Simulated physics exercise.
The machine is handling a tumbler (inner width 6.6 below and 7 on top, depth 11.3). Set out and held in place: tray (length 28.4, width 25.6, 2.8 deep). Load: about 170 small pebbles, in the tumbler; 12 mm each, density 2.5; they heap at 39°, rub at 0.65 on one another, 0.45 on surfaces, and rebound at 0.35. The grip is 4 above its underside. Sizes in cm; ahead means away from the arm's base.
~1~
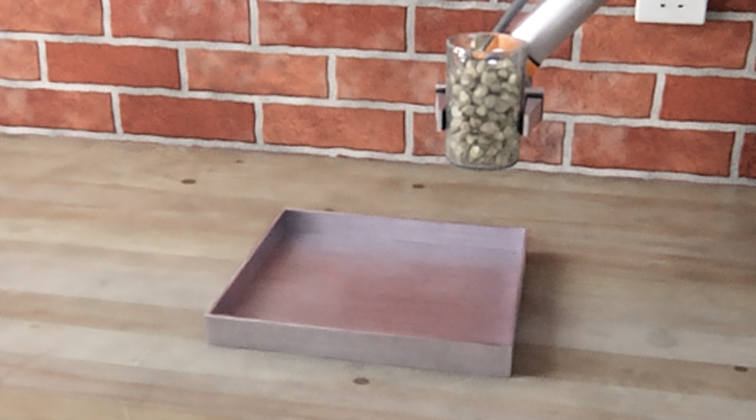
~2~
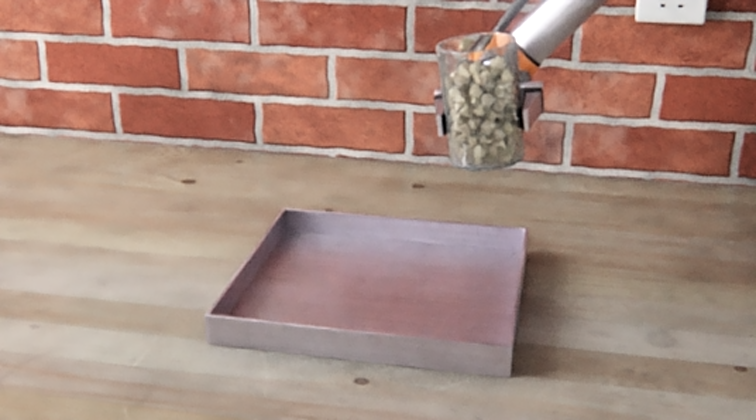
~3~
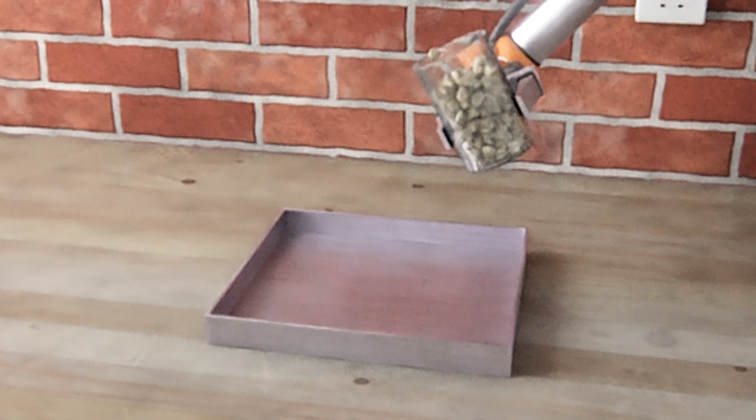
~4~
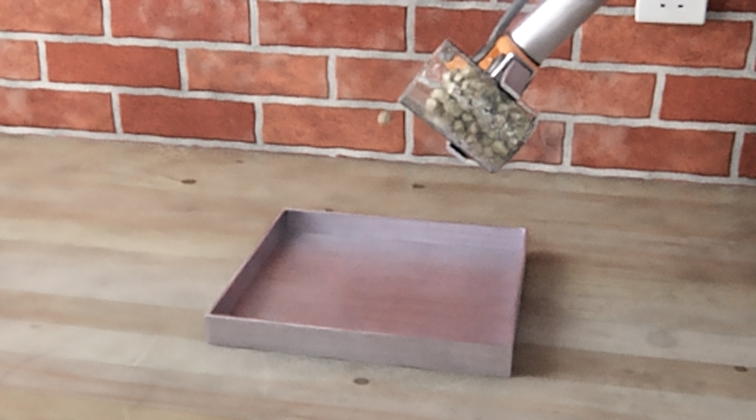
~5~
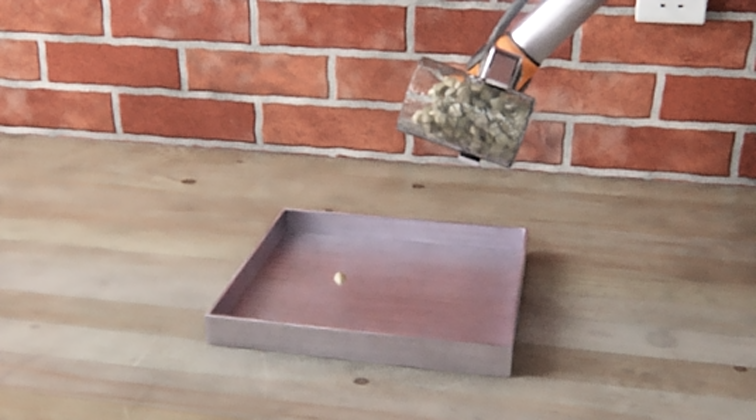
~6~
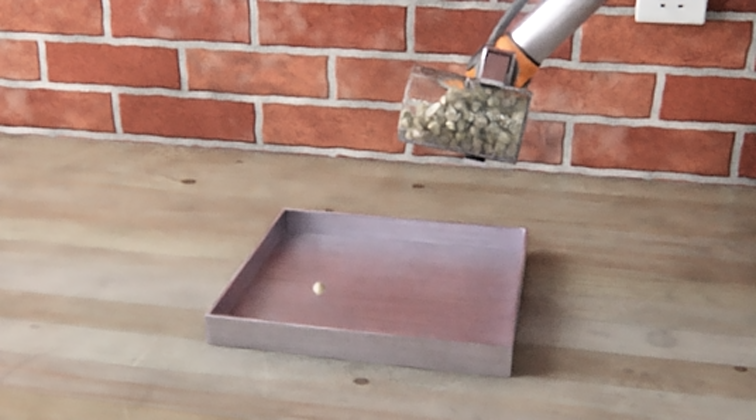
A robotic gripper tilts a clear tumbler of pebbles leftward, and one drops into the tray.
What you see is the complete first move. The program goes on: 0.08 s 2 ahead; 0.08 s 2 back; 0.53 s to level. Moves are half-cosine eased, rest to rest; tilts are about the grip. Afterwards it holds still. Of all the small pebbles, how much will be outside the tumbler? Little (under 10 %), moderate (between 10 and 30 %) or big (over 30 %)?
A moderate share, between 10 and 30 %, ends outside the tumbler.
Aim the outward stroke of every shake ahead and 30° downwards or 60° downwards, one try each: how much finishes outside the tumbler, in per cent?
About 5 and 0 per cent.
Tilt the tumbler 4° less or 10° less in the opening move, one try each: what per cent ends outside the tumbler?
Some 10 and 5 per cent.
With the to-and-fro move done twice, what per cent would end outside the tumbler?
In that case some 20 per cent.
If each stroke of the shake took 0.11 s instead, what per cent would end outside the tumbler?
In that case some 5 per cent.
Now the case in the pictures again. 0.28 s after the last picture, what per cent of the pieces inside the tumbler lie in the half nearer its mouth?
About 45 per cent.
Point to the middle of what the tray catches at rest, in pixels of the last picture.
Around (333, 283).
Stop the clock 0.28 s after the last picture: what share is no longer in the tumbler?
About 10 per cent by then.
Then, 0.28 s after the last picture, tilted 72° forward, highest piece 22 above the table; 154 in the tumbler, 8 in the tray, 12 in flight or on a rim.
Then, 0.55 s after the last picture, tilted 13° forward, highest piece 26 above the table; 151 in the tumbler, 23 in the tray.
Then, 0.89 s after the last picture, level, highest piece 26 above the table; 151 in the tumbler, 23 in the tray.
Then, 1.94 s after the last picture, level, highest piece 26 above the table; 151 in the tumbler, 23 in the tray.
Final count, 151 in the tumbler, 23 in the tray. That is 13 % outside the tumbler.
